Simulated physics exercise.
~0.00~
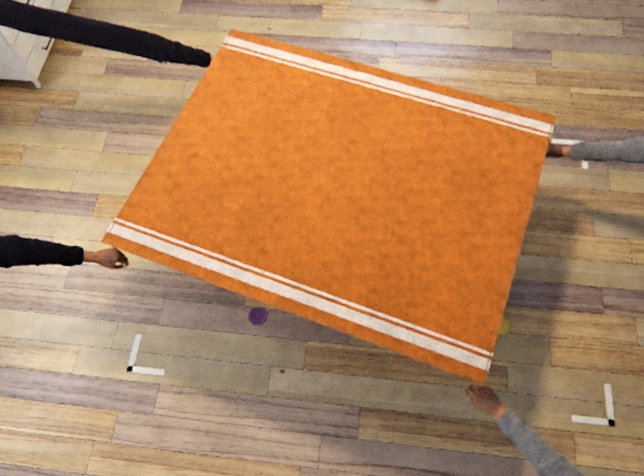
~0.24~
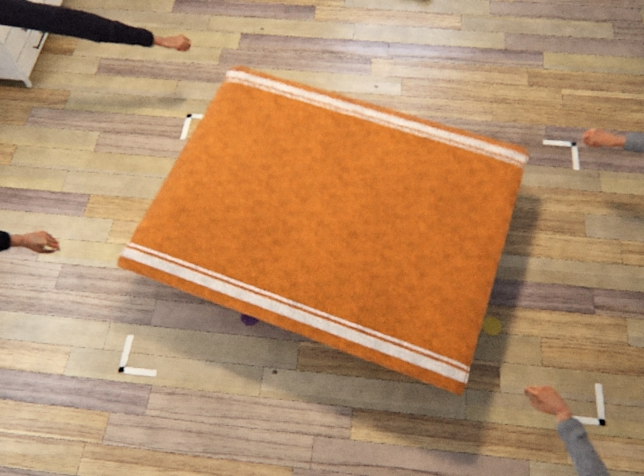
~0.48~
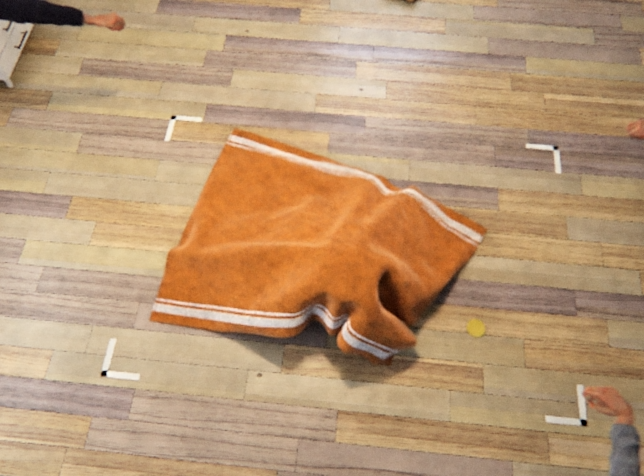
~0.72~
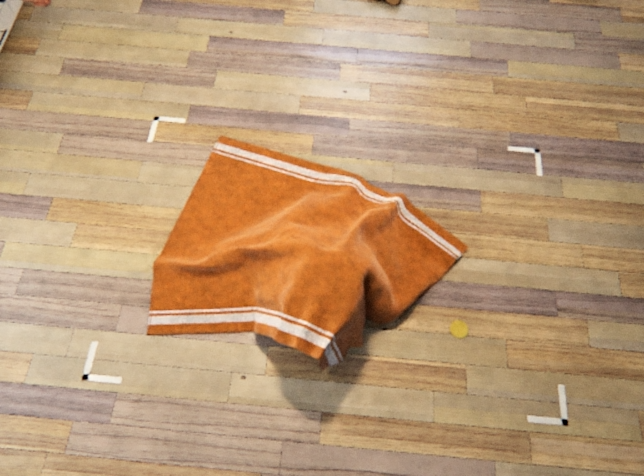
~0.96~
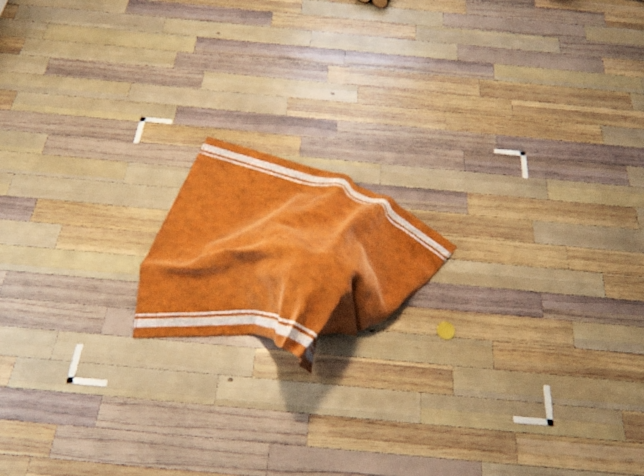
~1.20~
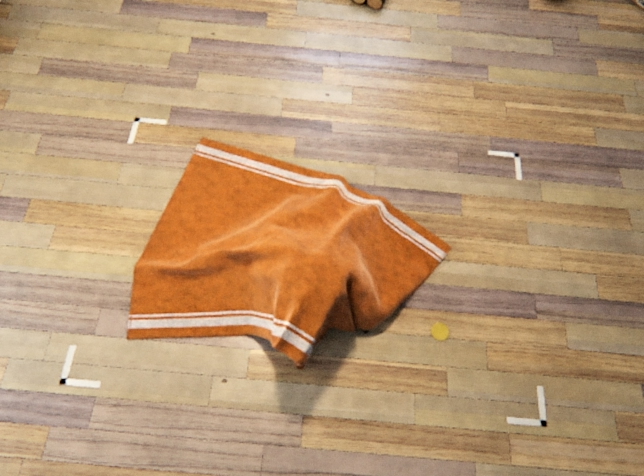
An orange blanket with white stripes along two edges is held flat by four hands above a wooden plank floor, seen from above, with white corner marks around it. A purple disc shows near its lower edge, and a yellow one lies to the right. The hands let go and draw back toward the left and right sides as the blanket drops. It sinks and buckles, its lower right part folding in while the view shifts slightly. It settles into a rumpled, raised shape, draped over something hidden, with the yellow disc still uncovered on its right.
